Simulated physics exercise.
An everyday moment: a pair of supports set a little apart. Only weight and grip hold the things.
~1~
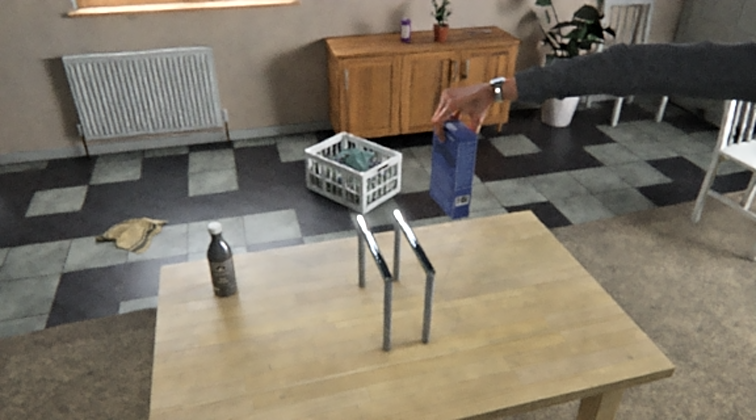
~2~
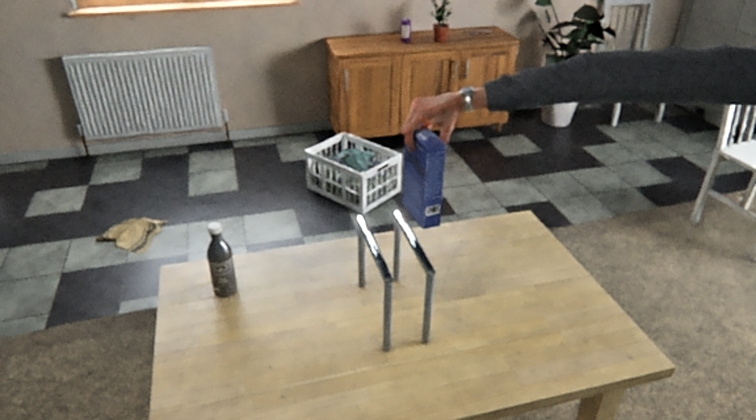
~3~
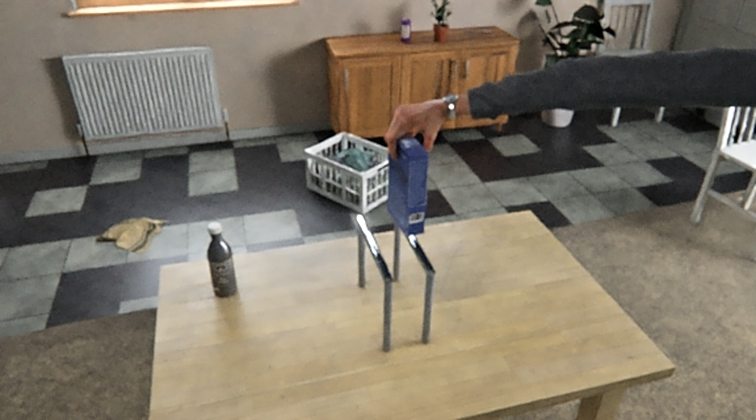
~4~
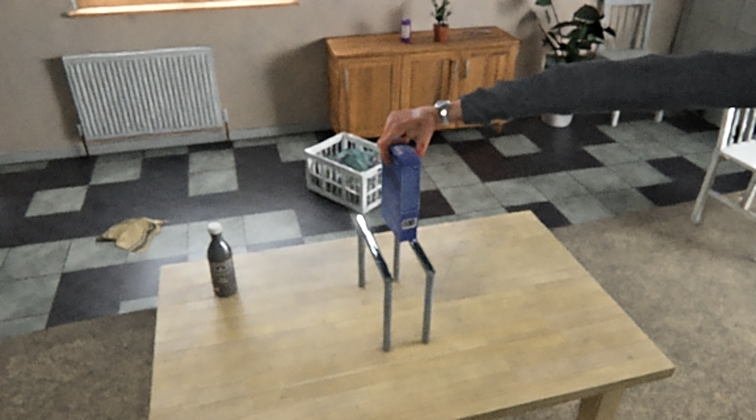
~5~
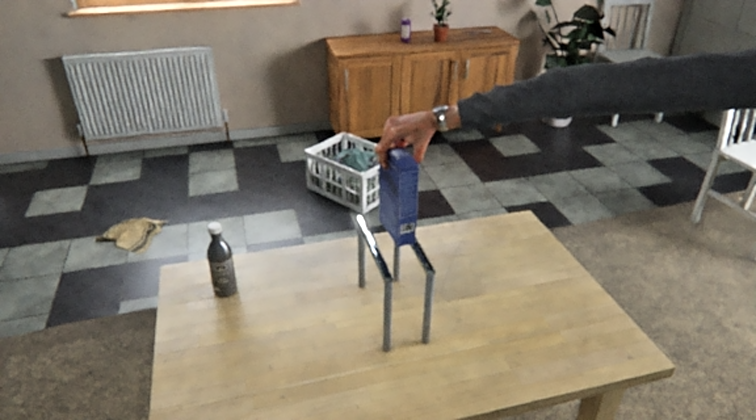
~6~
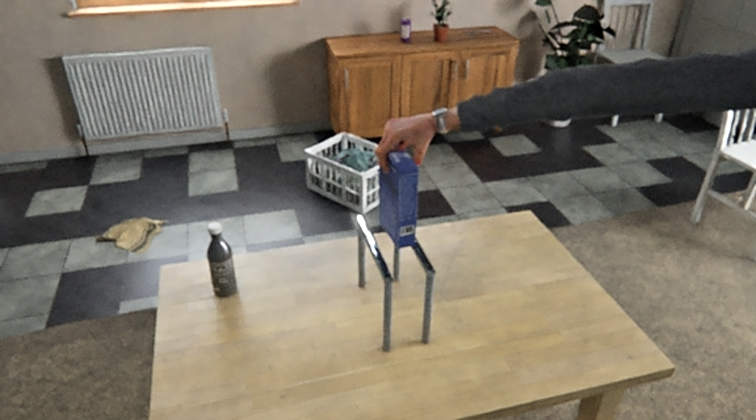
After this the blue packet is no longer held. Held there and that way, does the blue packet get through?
The packet drops through.
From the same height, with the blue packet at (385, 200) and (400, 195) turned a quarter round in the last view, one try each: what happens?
First, it reaches the table; second, it lodges.
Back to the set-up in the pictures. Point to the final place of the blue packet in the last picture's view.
Around (395, 280).
Then, 0.32 s after the last picture, blue packet slid well along near (395, 277).
Then, 0.66 s after the last picture, blue packet slid well along near (395, 280).
At rest, moved from the start, blue packet; grey bottle in place. Seen from the same camera at the end, blue packet near (395, 280). The packet goes down the gap.
